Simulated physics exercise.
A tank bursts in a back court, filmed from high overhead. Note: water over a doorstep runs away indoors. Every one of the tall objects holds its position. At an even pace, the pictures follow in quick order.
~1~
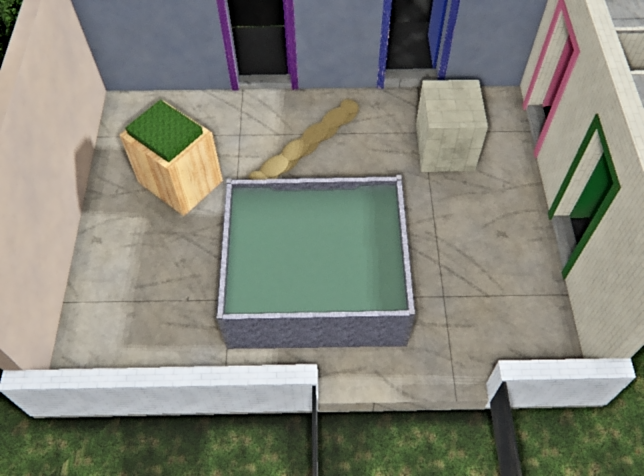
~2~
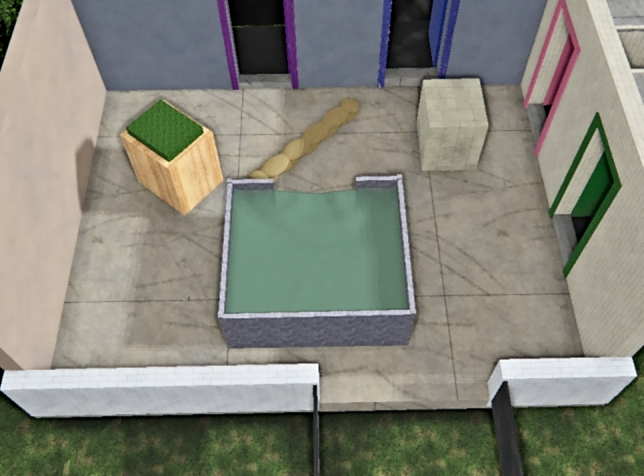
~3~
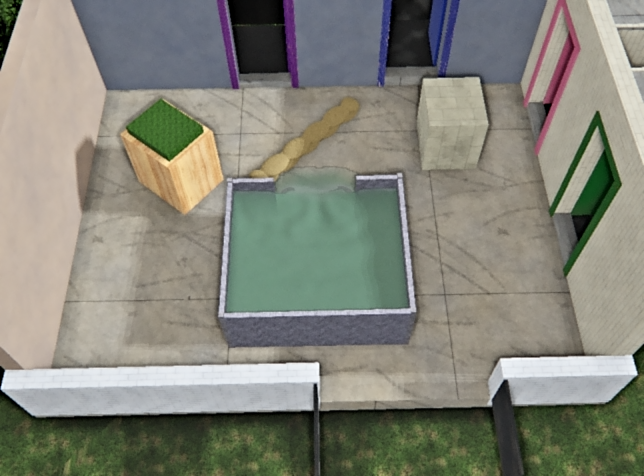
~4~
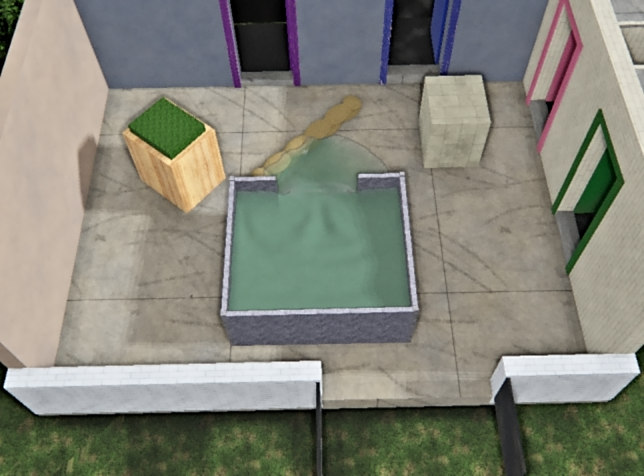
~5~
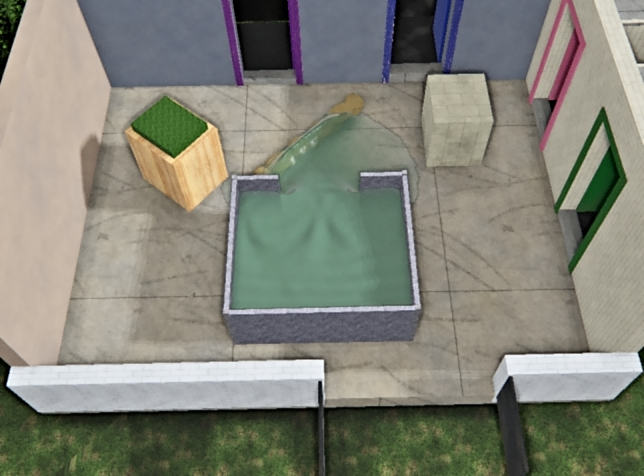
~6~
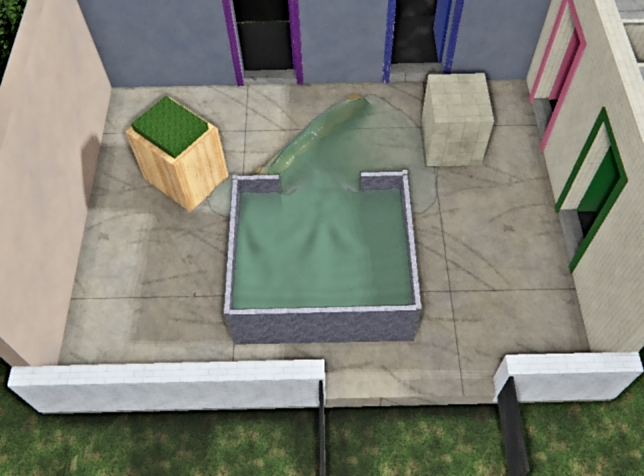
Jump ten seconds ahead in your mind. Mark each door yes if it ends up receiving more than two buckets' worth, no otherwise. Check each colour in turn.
Pink door - yes, green door - no, blue door - yes, purple door - yes.
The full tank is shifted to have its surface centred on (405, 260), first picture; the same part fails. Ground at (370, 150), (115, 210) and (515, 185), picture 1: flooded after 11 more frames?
Taking the three spots in turn, I'd say drenched, then spared, then drenched.
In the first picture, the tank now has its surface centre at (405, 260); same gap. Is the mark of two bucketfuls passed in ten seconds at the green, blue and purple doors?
One by one: The green one passes that mark; the blue one lets more in; the purple one is under.
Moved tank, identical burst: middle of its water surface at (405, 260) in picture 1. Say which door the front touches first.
It's the door marked blue.
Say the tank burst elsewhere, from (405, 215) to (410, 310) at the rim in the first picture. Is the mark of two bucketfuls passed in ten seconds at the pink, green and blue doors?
In short: The pink one goes over, the green one takes more, the blue one takes less.
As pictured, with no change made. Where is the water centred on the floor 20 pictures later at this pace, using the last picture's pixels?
I'd mark it close to (348, 197).
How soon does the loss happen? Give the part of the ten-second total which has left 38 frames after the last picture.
Result, approximate: 60 per cent.
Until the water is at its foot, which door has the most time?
My answer: The green-painted one.
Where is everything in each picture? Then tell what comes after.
In the first picture, still water in the tank at (315, 247).
In the second picture, the front is at a hidden place, out from the gap on the tank's far side.
In the third picture, the front is at (347, 173), out from the gap on the tank's far side.
In the fourth picture, water pours out on the tank's far side and has run to (336, 139).
In the fifth picture, water pours out on the tank's far side and has run to (359, 115).
In the sixth picture, water pours out on the tank's far side and has run to (373, 98).
A moment on, water covers 30 % of the floor; the pink door not reached, the green door not reached, the blue door over two buckets in, the purple door wet at the sill, nothing in.
Next, water covers 45 % of the floor; the pink door under two buckets in, the green door not reached, the blue door far over two buckets in, the purple door over two buckets in.
Then, water covers 70 % of the floor; the pink door far over two buckets in, the green door wet at the sill, nothing in, the blue door far over two buckets in, the purple door over two buckets in.
Later, water covers 90 % of the floor; the pink door far over two buckets in, the green door wet at the sill, nothing in, the blue door far over two buckets in, the purple door over two buckets in.
In the end, water covers 95 % of the floor; the pink door far over two buckets in, the green door wet at the sill, nothing in, the blue door far over two buckets in, the purple door over two buckets in.
